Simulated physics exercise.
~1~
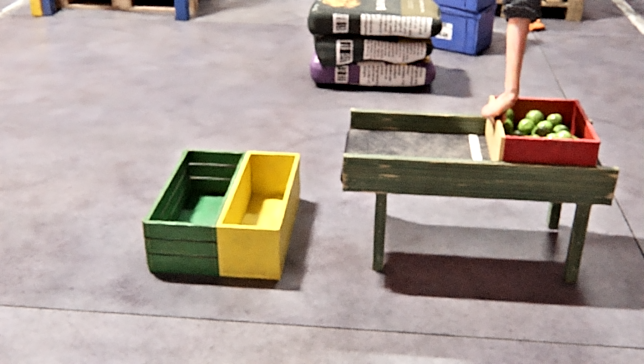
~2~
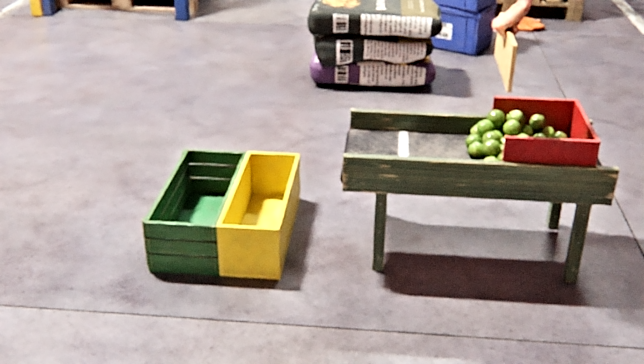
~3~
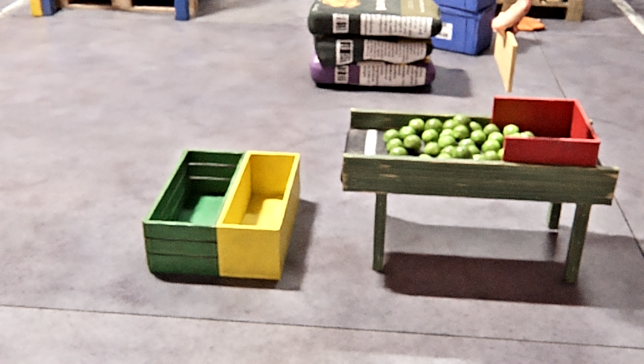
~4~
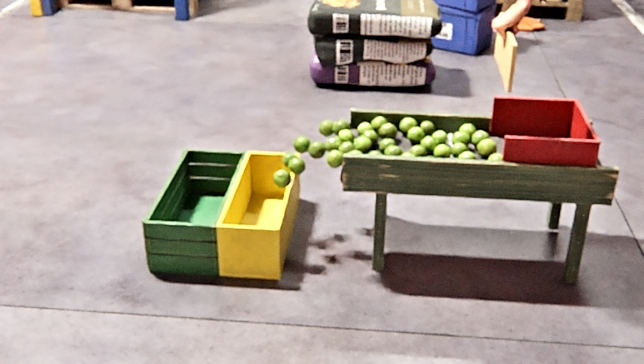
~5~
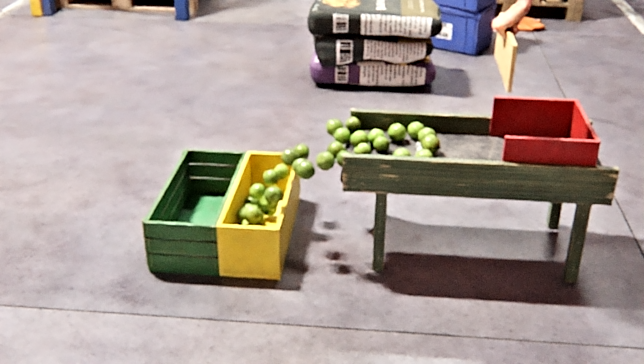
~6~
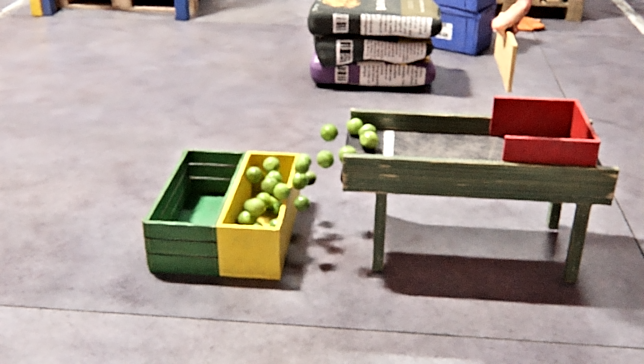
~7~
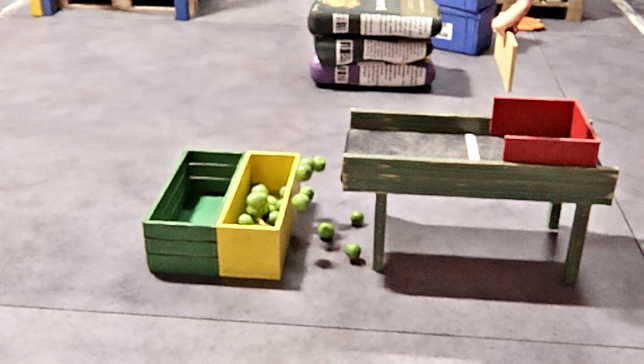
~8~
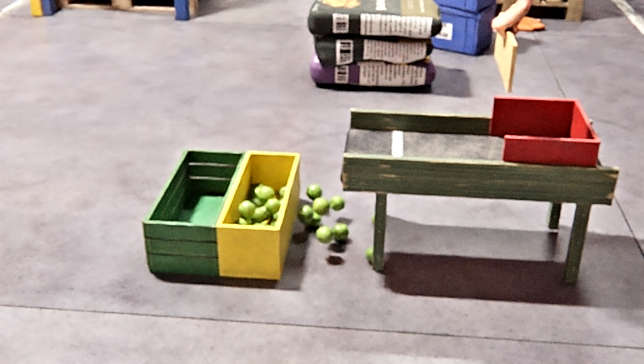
The video shows a hand lifting a gate from a red pen, releasing round green fruit leftward along a raised belt. The fruit spills off the end, much of it landing in a yellow bin beside an empty green box, while several pieces drop short toward the floor.
